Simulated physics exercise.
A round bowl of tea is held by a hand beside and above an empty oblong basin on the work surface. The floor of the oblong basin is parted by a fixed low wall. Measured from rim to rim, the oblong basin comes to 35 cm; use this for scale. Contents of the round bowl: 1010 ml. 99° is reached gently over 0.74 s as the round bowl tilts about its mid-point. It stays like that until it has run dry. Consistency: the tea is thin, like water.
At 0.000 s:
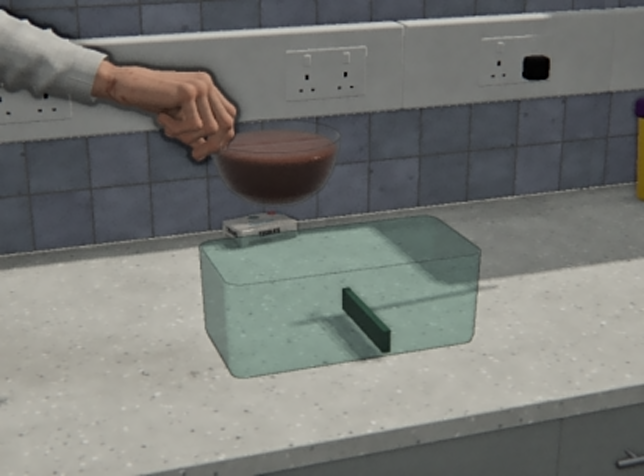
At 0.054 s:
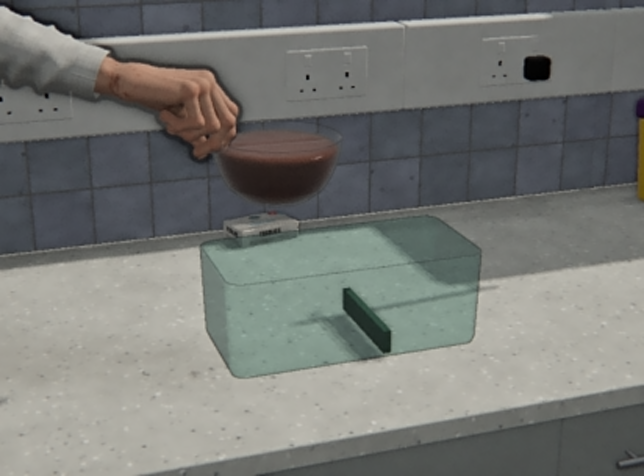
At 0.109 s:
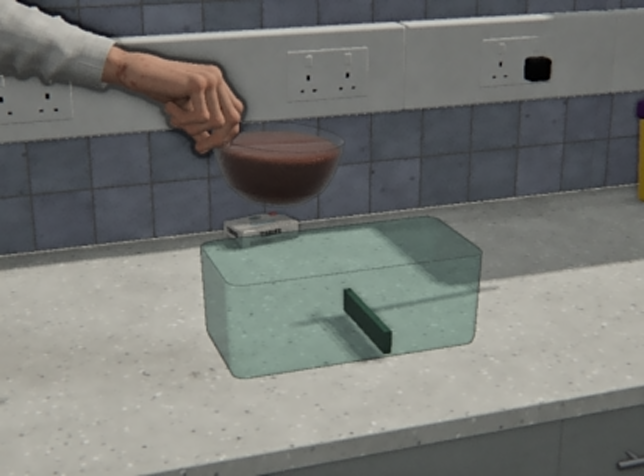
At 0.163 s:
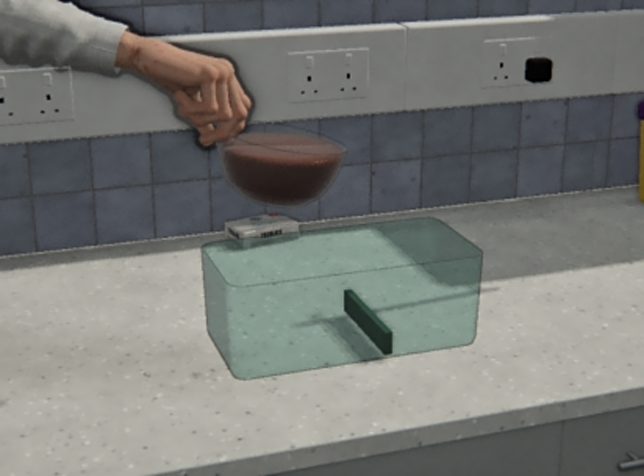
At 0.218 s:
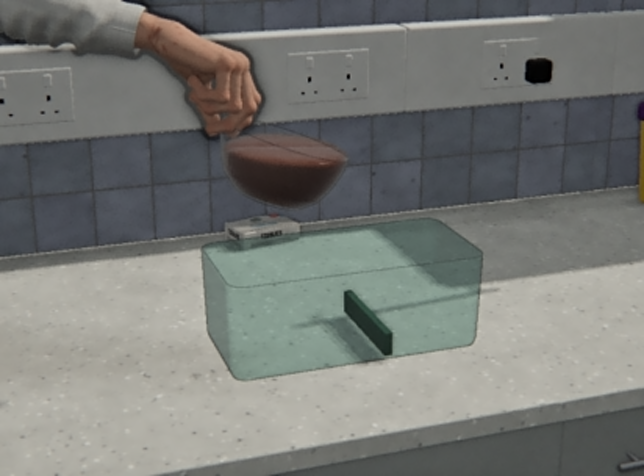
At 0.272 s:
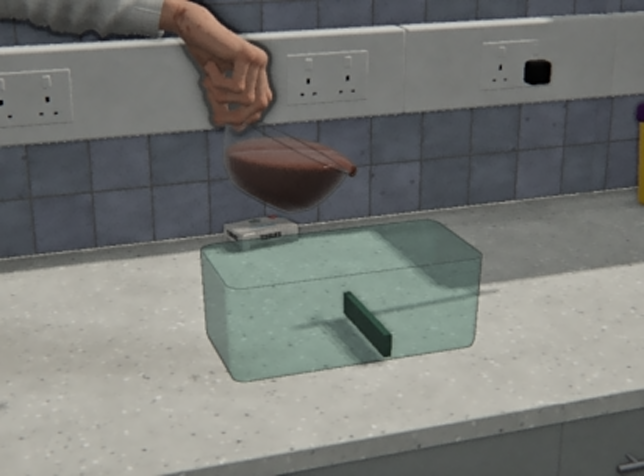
A hand held a round glass bowl of reddish-brown liquid above a clear, greenish oblong basin on the counter, then moved slightly right and gradually tilted the bowl down toward the right.
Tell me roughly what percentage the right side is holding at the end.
At the end it holds about 55 per cent.
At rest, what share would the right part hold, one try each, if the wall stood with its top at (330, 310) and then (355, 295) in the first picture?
Around 85 and 75 percent, in that order.
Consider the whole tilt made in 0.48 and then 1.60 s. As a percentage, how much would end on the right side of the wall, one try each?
Roughly 40 per cent the first time and 65 per cent the second.
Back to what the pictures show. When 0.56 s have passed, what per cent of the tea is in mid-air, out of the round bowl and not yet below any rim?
Near 32 per cent of it all.
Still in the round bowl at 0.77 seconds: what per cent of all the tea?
Near 2 percent, more or less.
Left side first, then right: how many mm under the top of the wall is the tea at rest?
Left 20 mm, right 6 mm.
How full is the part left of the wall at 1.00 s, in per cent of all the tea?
Left share: Approx. 38 %.
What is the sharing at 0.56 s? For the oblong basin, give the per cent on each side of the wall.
Roughly 4 sits left and 42 sits right.
By 0.56 s the tilt is 86° and 24 per cent is still to pour, 4 is left of the wall and 41 right of it.
By 0.77 s the tilt is 99° and 2 per cent is still to pour, 30 is left of the wall and 65 right of it.
By 1.00 s the tilt is 99° and 0 per cent is still to pour, 39 is left of the wall and 60 right of it.
By 1.24 s the tilt is 99° and 0 per cent is still to pour, 44 is left of the wall and 56 right of it.
At rest 44 per cent lies left of the wall, 55 right of it and 1 outside.
